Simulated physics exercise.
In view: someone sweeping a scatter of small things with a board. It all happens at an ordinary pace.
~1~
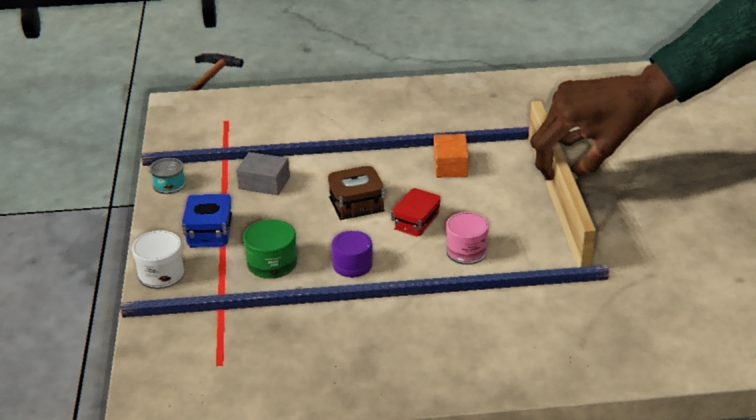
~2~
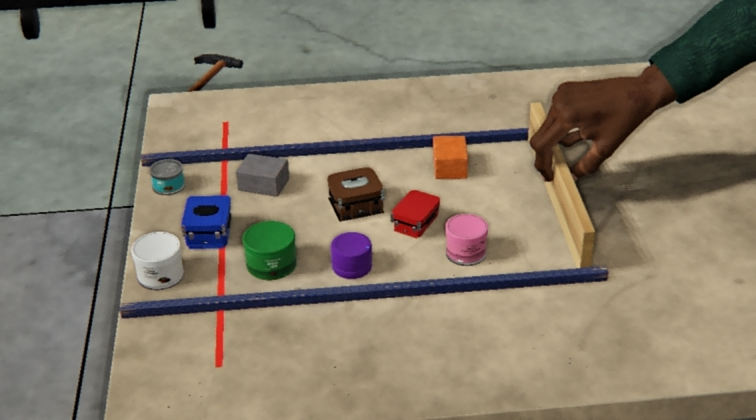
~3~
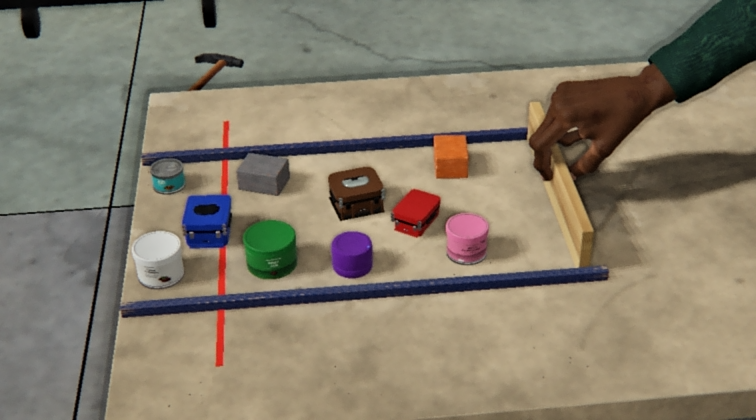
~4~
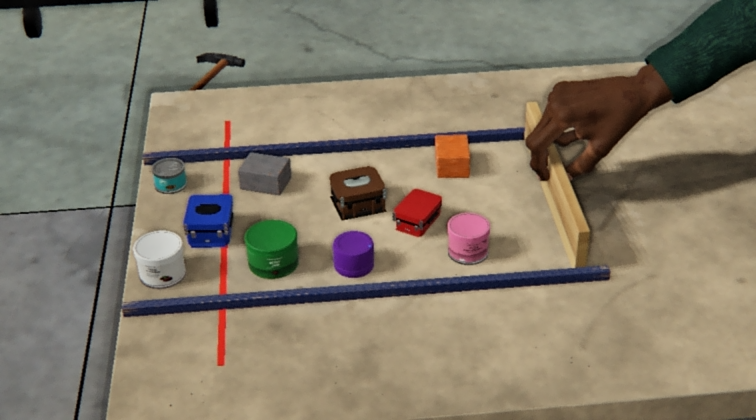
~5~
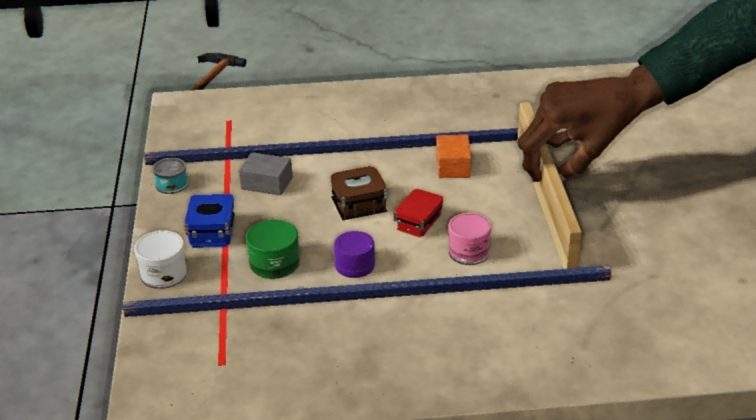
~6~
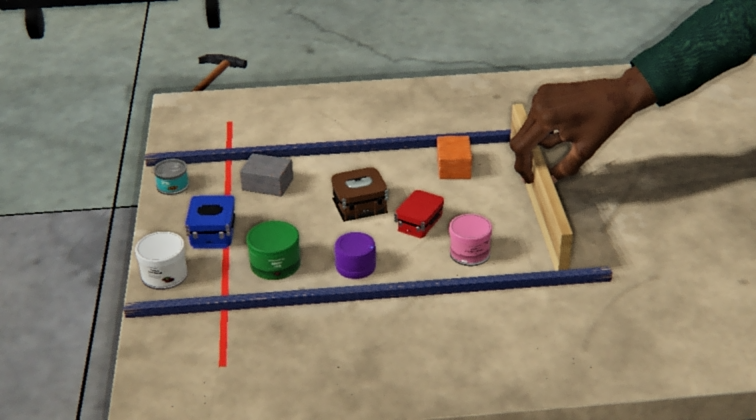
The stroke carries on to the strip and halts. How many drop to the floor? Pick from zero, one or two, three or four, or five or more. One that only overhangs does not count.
The number that fall off is one or two.
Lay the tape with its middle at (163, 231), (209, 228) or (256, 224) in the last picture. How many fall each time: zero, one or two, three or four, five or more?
One after another: Five or more; 1 or 2; no fall at all.
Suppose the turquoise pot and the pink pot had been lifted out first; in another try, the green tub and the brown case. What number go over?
The counts: 1 and 1.
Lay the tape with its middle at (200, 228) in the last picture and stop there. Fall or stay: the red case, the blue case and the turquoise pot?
The red case survives, the blue case tumbles off, the turquoise pot is lost.
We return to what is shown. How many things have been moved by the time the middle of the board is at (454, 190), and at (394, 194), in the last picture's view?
2 and 4.
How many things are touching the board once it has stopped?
In contact: 5.
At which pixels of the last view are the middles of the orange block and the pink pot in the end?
The orange block at (211, 174), the pink pot at (204, 253).
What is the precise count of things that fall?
In all, 2 of them.
Soon after, none off yet; turquoise pot at rest near (171, 177); white tin at rest near (162, 261); blue case at rest near (212, 222).
At rest, the number that fall off is one or two; fallen, white tin and turquoise pot.
